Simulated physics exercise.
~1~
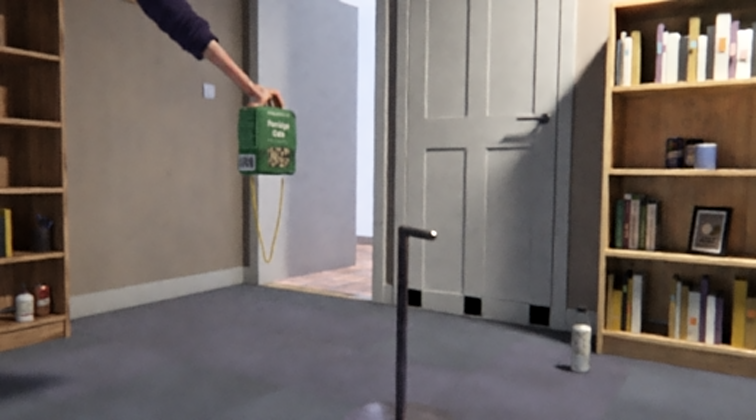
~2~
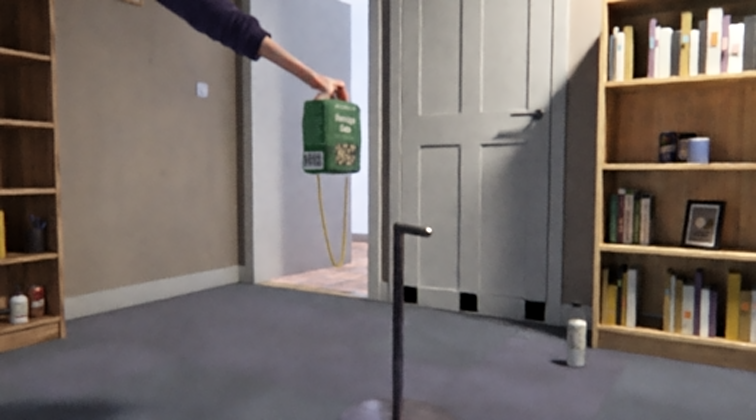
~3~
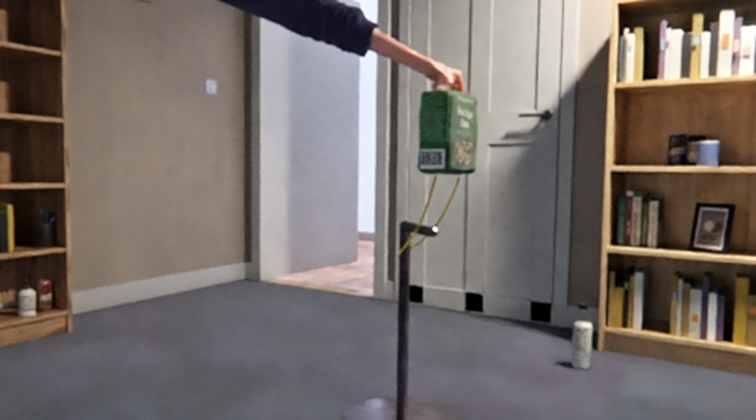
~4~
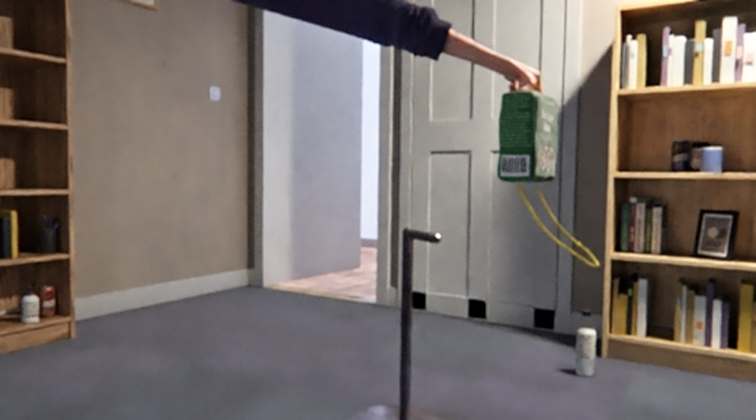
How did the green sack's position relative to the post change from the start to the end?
At the start the green sack was held to the left of the post, and by the end it was over on the right side of it, in front of the grey door.
A hand carried a green sack from left to right across a room, a thin yellowish loop dangling beneath it. The loop passed right by the hooked tip of a dark post, then came away clear, and the sack ended up beyond the post.
